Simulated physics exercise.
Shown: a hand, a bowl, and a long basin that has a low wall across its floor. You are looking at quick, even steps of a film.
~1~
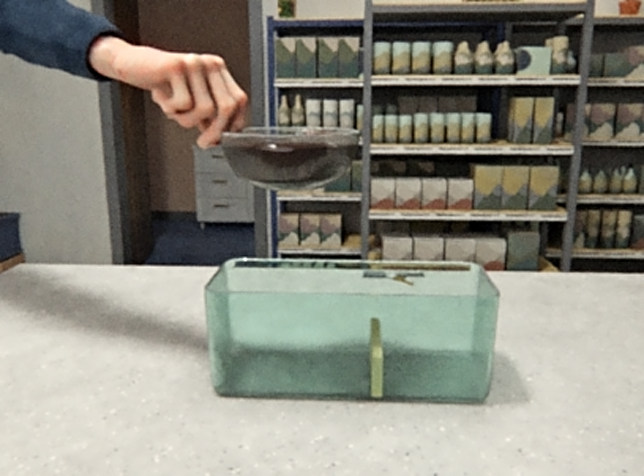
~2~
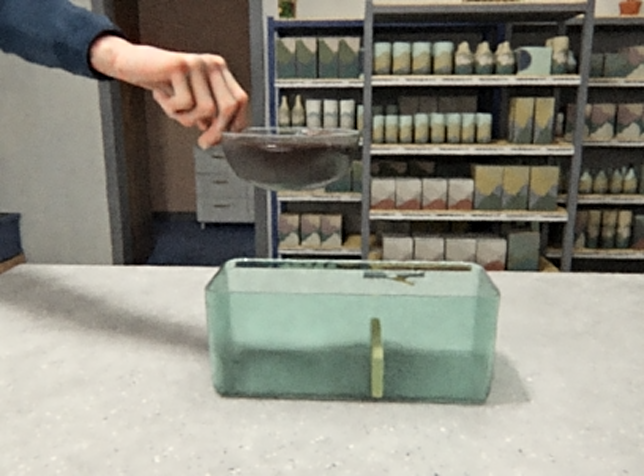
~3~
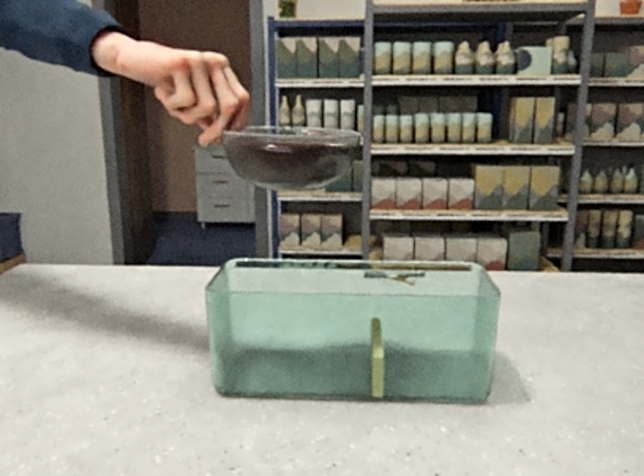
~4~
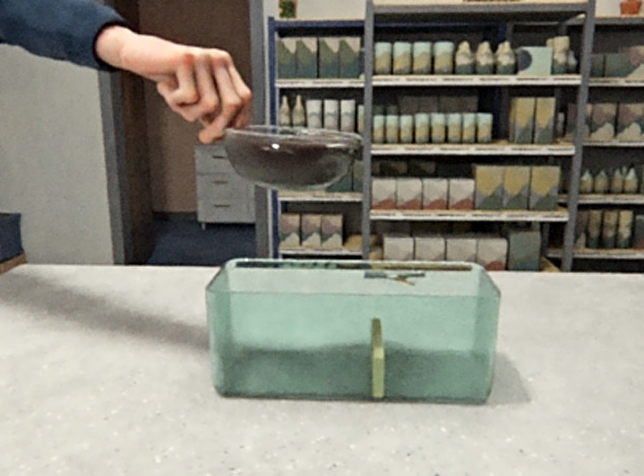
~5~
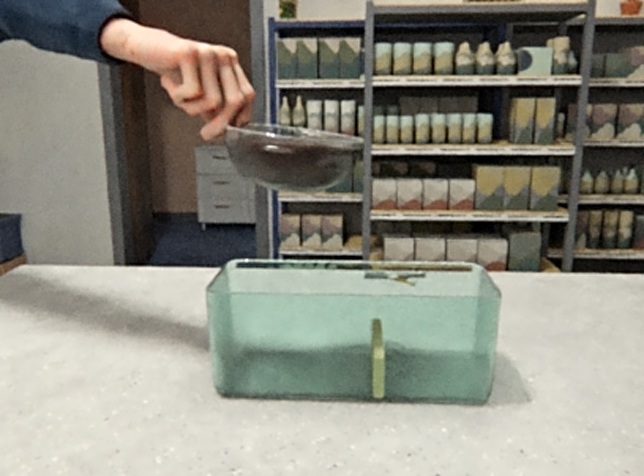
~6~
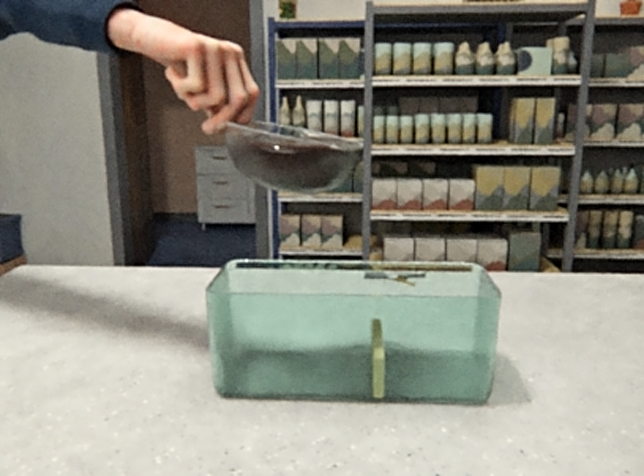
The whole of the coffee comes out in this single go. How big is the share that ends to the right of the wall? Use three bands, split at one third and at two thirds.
Over two thirds ends up there.
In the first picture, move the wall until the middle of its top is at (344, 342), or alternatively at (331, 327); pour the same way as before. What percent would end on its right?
About 95 per cent, then about 100 per cent.
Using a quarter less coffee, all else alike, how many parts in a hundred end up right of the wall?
Roughly 80 %.
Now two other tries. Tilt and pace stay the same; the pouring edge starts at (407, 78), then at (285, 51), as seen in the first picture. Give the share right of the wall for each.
First try: Near 75 percent; second try: Near 30 percent.
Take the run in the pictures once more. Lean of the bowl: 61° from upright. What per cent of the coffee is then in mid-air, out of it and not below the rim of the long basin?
I'd put it at roughly 40 percent of it.
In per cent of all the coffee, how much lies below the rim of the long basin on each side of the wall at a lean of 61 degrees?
Reading: Left some 0 %, right some 20 %.
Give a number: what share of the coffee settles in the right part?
Near 80 in a hundred.
A moment on, the bowl is tipped part way and 40 per cent is still to pour, 1 is left of the wall and 20 right of it.
Next, the bowl is tipped on its side and 3 per cent is still to pour, 10 is left of the wall and 81 right of it.
Then the bowl is tipped on its side and 0 per cent is still to pour, 17 is left of the wall and 82 right of it.
Later the bowl is tipped on its side and 0 per cent is still to pour, 17 is left of the wall and 82 right of it.
Finally, 17 per cent lies left of the wall, 82 right of it and 1 outside.
